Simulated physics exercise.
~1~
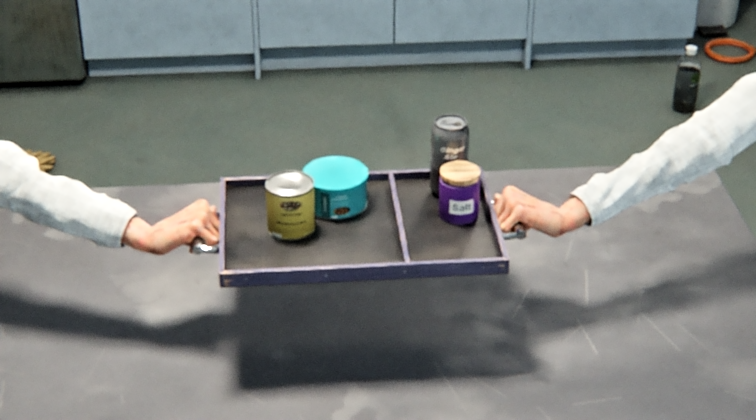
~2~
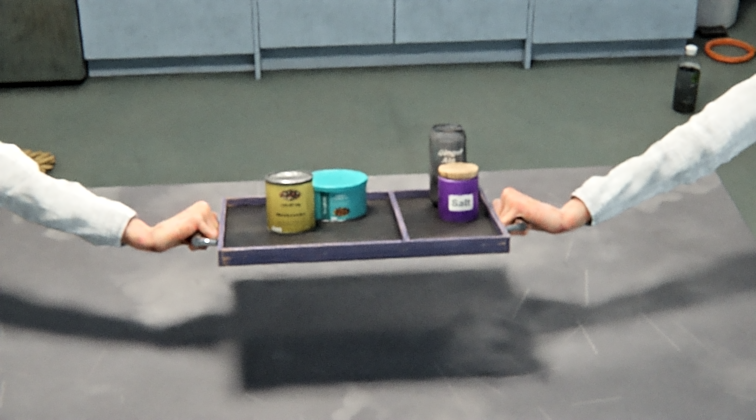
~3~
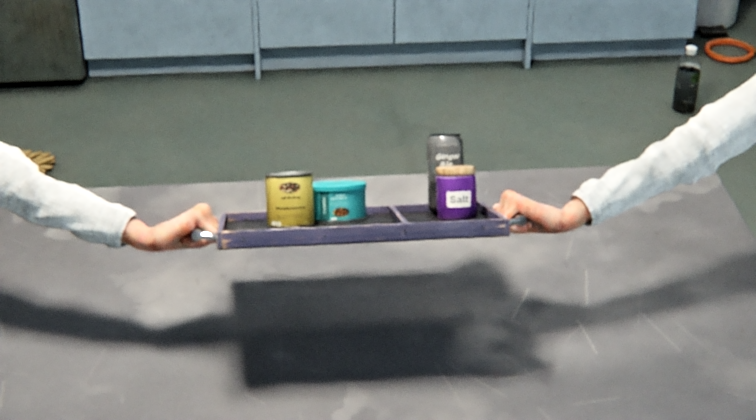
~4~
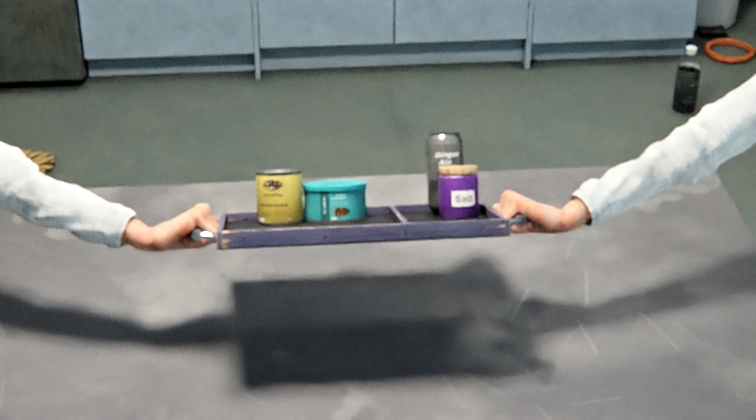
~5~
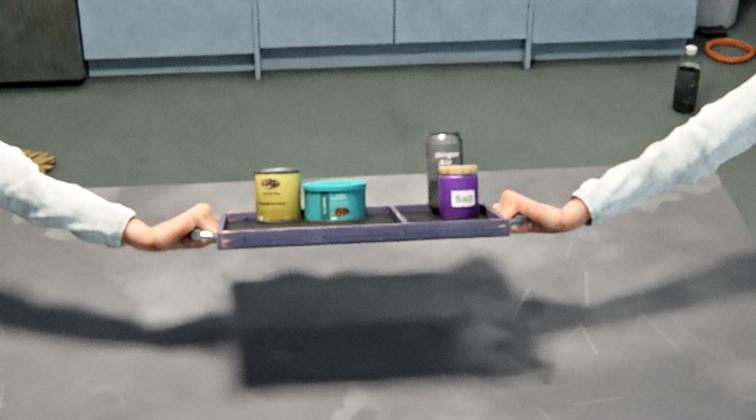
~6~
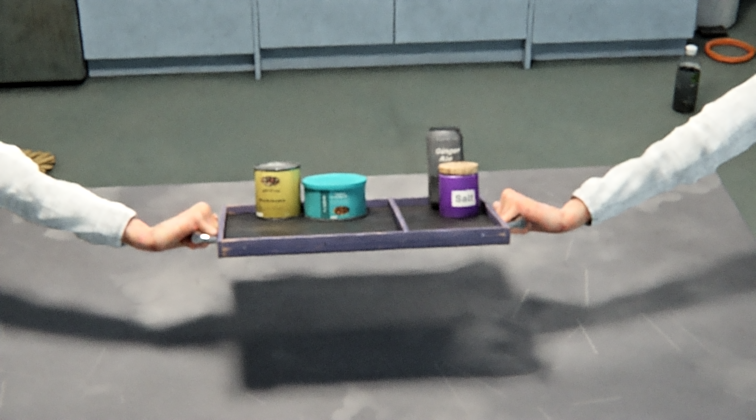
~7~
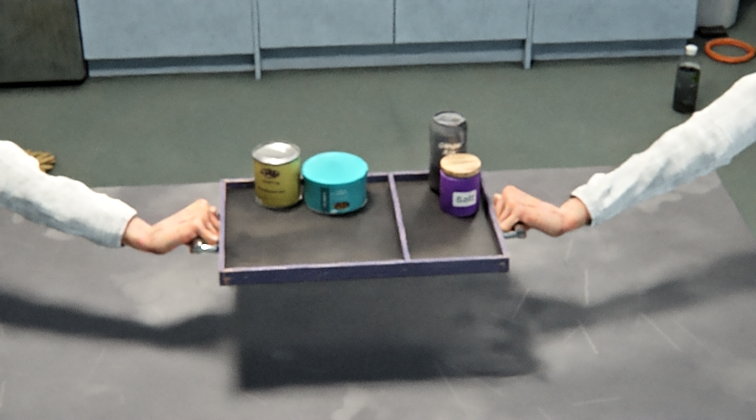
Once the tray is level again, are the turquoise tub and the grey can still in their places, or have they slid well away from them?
Both the turquoise tub and the grey can are still in their places on the tray.
